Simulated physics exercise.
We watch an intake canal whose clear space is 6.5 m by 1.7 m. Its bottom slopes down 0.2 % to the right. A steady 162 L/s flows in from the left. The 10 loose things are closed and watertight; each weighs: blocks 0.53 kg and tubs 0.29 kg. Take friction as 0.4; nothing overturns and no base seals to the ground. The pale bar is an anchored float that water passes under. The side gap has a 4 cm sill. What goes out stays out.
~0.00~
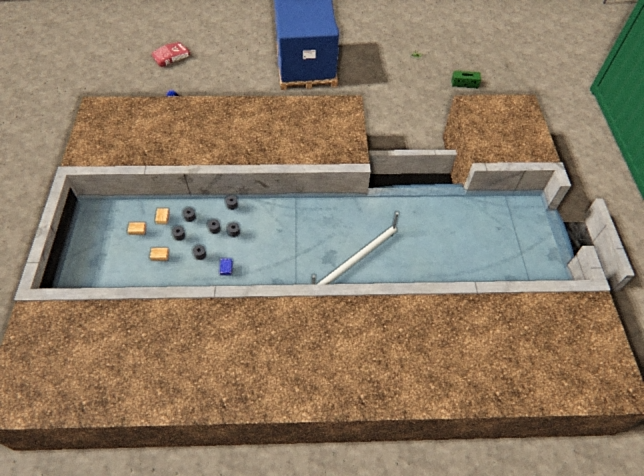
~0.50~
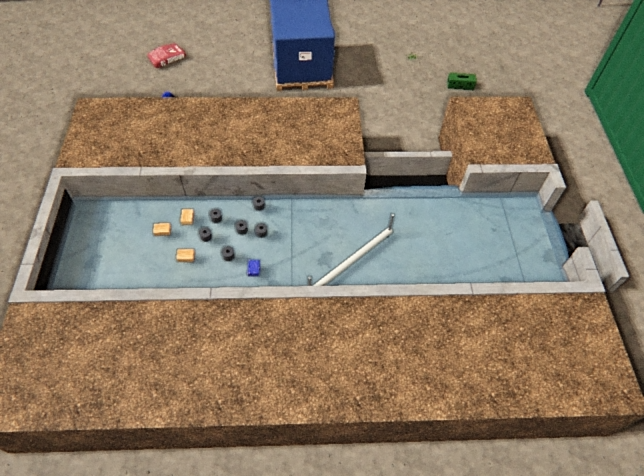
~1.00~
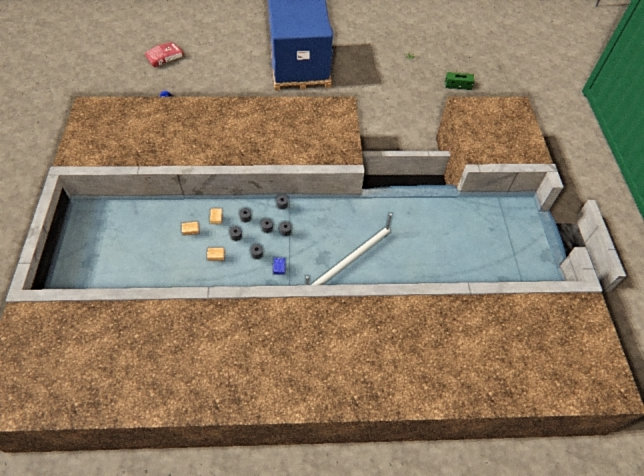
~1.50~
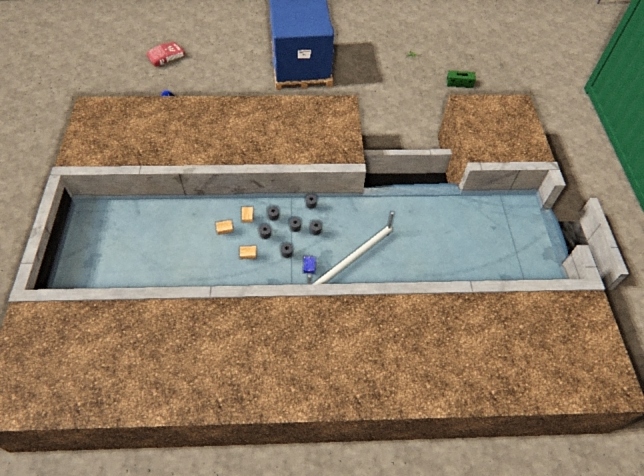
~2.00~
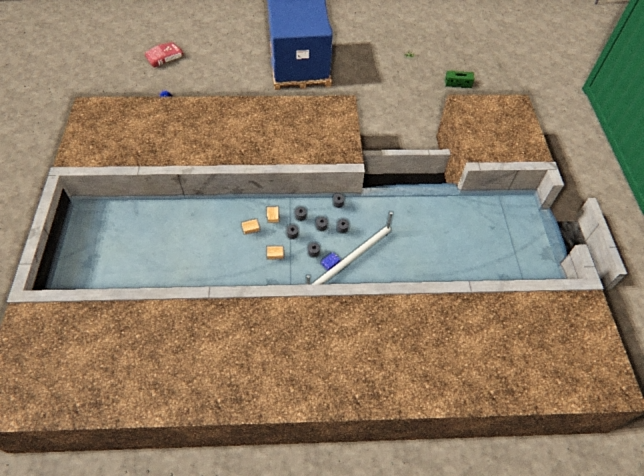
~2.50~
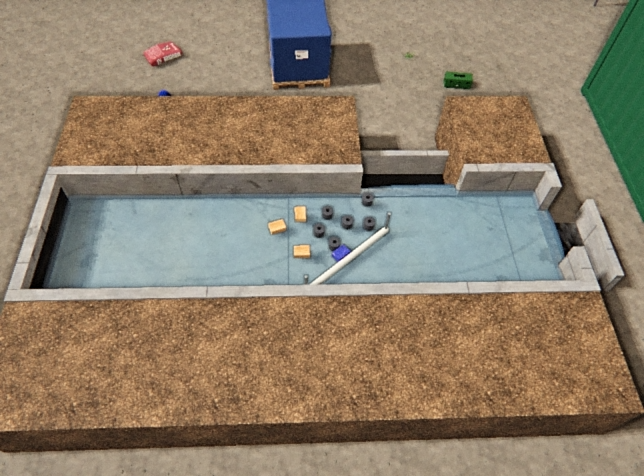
Shallow water carries blocks and dark tubs rightward before the blue block slides along a slanted white bar.
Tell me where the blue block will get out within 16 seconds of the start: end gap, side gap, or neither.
The blue block: Side opening.
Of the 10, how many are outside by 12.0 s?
I count 10.
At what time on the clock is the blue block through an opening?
At about 6.5 s.
After 3.5 s the blue block is near (361, 237), 1.9 m from its start, afloat; 1 of 10 are out; 9 afloat.
After 7.2 s the blue block has gone out by the side gap; 10 of 10 are out; 0 afloat.
After 12.0 s the blue block has gone out by the side gap; 10 of 10 are out; 0 afloat.
After 16.0 s the blue block has gone out by the side gap; 10 of 10 are out; 0 afloat.
